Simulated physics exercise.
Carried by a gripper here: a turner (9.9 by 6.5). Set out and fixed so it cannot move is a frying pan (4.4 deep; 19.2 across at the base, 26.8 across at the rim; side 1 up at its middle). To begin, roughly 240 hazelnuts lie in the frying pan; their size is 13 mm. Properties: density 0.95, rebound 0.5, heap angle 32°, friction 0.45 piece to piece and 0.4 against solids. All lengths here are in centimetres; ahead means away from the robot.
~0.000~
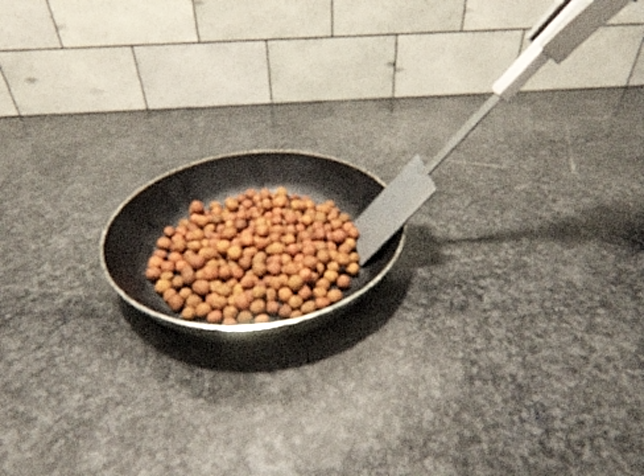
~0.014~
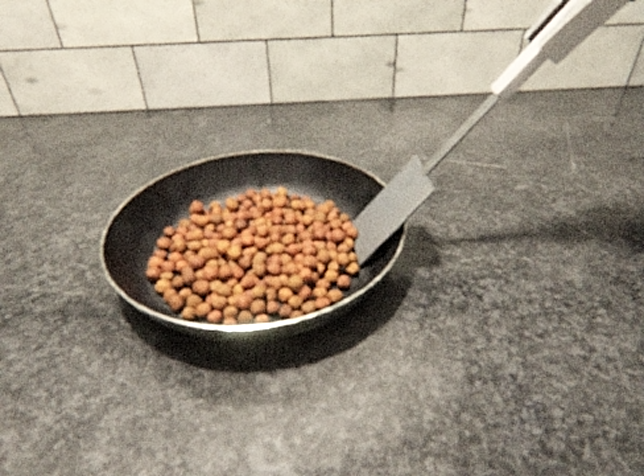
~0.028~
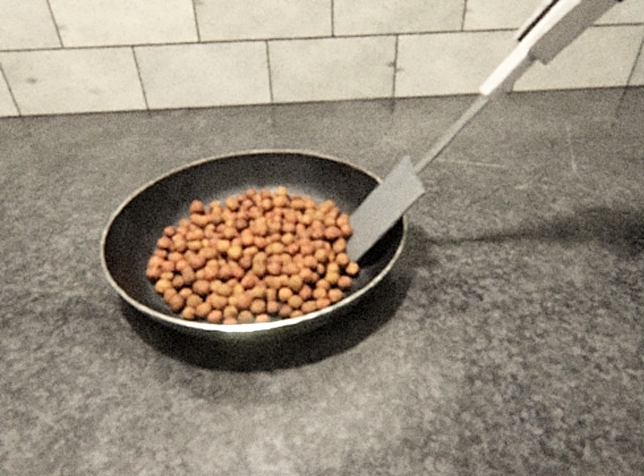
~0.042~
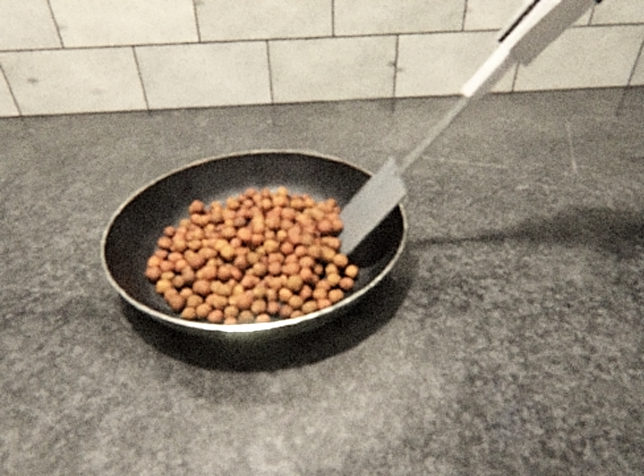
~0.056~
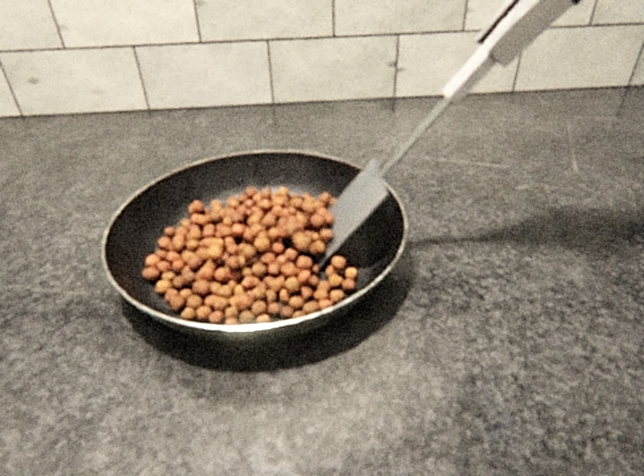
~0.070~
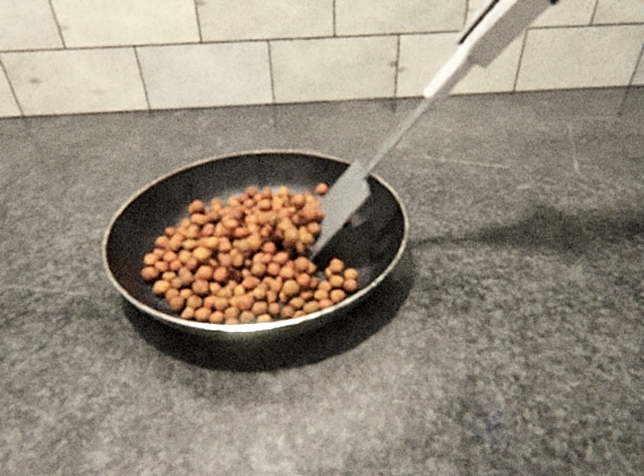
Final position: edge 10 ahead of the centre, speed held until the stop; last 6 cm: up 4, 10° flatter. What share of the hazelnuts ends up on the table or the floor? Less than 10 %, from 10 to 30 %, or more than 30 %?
From 10 to 30 %.
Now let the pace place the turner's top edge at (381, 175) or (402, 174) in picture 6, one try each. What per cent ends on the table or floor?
Roughly 15 and 5 percent.
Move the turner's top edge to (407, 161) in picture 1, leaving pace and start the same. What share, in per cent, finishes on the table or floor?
I'd estimate close to 15 per cent.
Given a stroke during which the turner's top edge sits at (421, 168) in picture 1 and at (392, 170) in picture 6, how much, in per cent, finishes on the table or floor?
It comes to something like 10 %, give or take.
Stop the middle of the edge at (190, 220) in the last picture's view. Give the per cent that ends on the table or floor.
Estimate: Approx. 10 %.
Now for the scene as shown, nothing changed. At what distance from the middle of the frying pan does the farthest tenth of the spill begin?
That works out to near 85 cm.
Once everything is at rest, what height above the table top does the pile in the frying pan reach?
It reaches about 3.5 cm.
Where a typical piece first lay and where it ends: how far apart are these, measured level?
The answer is about 2 cm.
After 0.11 s, sloping 52°, highest piece 8 above the table; 237 in the frying pan.
After 0.15 s, sloping 49°, highest piece 9 above the table; 237 in the frying pan.
After 0.36 s, sloping 42°, highest piece 10 above the table; 194 in the frying pan, 38 on the table or floor, 5 on the blade or in flight.
After 1.41 s, sloping 42°, highest piece 3 above the table; 194 in the frying pan, 43 on the table or floor.
At rest, 194 in the frying pan, 43 on the table or floor. That is 18 % on the table or floor.
